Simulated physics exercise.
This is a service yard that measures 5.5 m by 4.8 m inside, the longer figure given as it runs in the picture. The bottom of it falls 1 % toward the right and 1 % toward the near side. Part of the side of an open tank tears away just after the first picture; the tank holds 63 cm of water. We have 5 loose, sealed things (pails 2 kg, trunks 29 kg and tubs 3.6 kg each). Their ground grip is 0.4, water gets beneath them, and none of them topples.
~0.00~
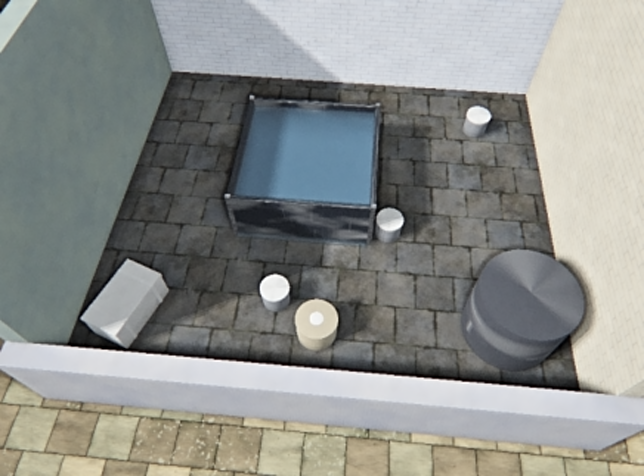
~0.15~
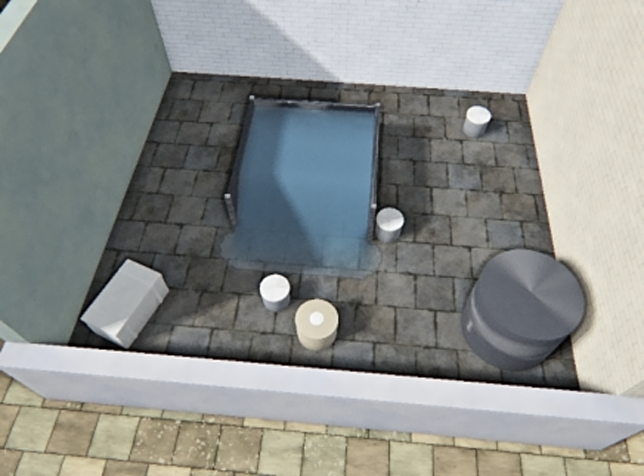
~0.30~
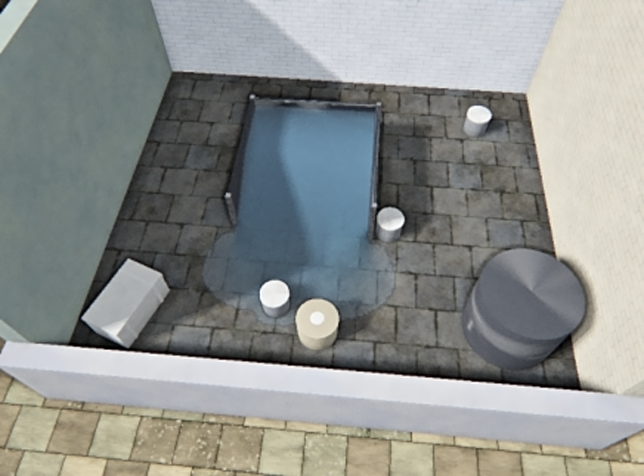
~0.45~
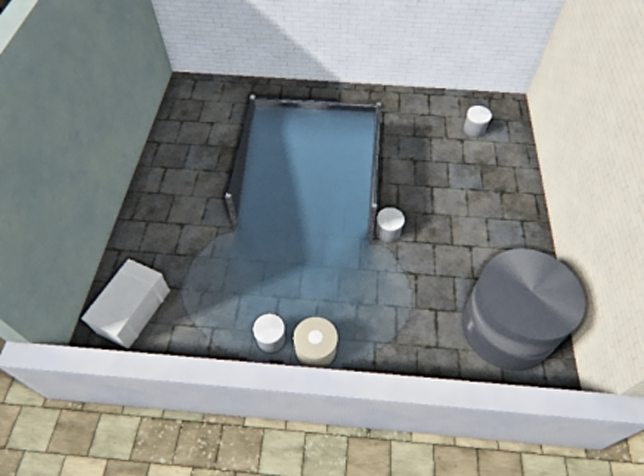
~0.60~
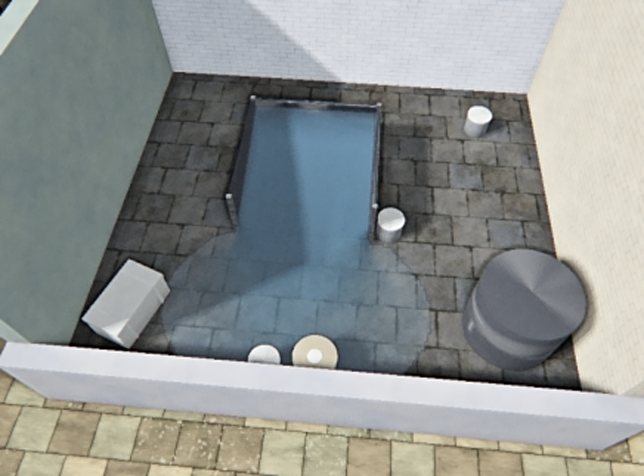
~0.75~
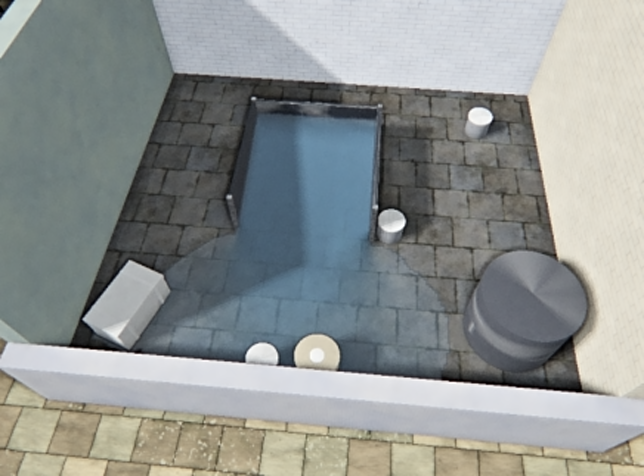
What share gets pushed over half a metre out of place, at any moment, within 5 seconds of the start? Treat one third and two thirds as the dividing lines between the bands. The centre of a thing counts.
My bet is the share reaches two thirds or more.
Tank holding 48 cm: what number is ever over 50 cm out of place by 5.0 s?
Count: 4.
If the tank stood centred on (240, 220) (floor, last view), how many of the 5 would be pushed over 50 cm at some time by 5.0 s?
That would give 4.
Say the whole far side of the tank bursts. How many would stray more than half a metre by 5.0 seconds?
In that case the number is 2.
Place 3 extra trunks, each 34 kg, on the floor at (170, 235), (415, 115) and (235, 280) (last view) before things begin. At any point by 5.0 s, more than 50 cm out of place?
Reading them off in order: Clears the mark, not beyond, clears the mark.
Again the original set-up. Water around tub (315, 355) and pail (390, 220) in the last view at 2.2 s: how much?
Close to 23 and 0 centimetres.
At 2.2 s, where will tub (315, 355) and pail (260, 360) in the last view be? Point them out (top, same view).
Approx. (472, 344); approx. (165, 338).
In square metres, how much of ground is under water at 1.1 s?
The covered patch comes to about 9.0 m2.
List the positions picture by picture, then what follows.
The first picture shows a pail at (274, 287), on the bottom; a tub at (316, 319), on the bottom; 2.6 m2 under water; 0 of 5 have shifted.
The second picture shows a pail at (275, 287), on the bottom; a tub at (316, 319), on the bottom; 3.6 m2 under water; 0 of 5 have shifted.
The third picture shows a pail at (274, 293) rests on the ground, 8 cm from its start; a tub at (317, 318) rests on the ground; 4.7 m2 under water; 1 of 5 have shifted.
The fourth picture shows a pail at (269, 328), on the bottom, 50 cm from its start; a tub at (315, 337) rests on the ground, 22 cm from its start; water covers 6.0 m2; 2 of 5 have shifted.
The fifth picture shows a pail at (264, 360), afloat, 84 cm from its start; a tub at (315, 356) rests on the ground, 43 cm from its start; 7.5 m2 under water; 2 of 5 have shifted.
The sixth picture shows a pail at (262, 358), afloat, 84 cm from its start; a tub at (317, 356) floats, 43 cm from its start; water covers 8.2 m2; 2 of 5 have shifted.
After 1.1 s 1 of 5 are over 50 cm from their spots; 2 afloat.
After 2.2 s 2 of 5 are over 50 cm from their spots; 2 afloat.
After 3.5 s 3 of 5 are over 50 cm from their spots; 3 afloat.
After 5.0 s 5 of 5 are over 50 cm from their spots, and 5 have been at some point; 4 afloat.
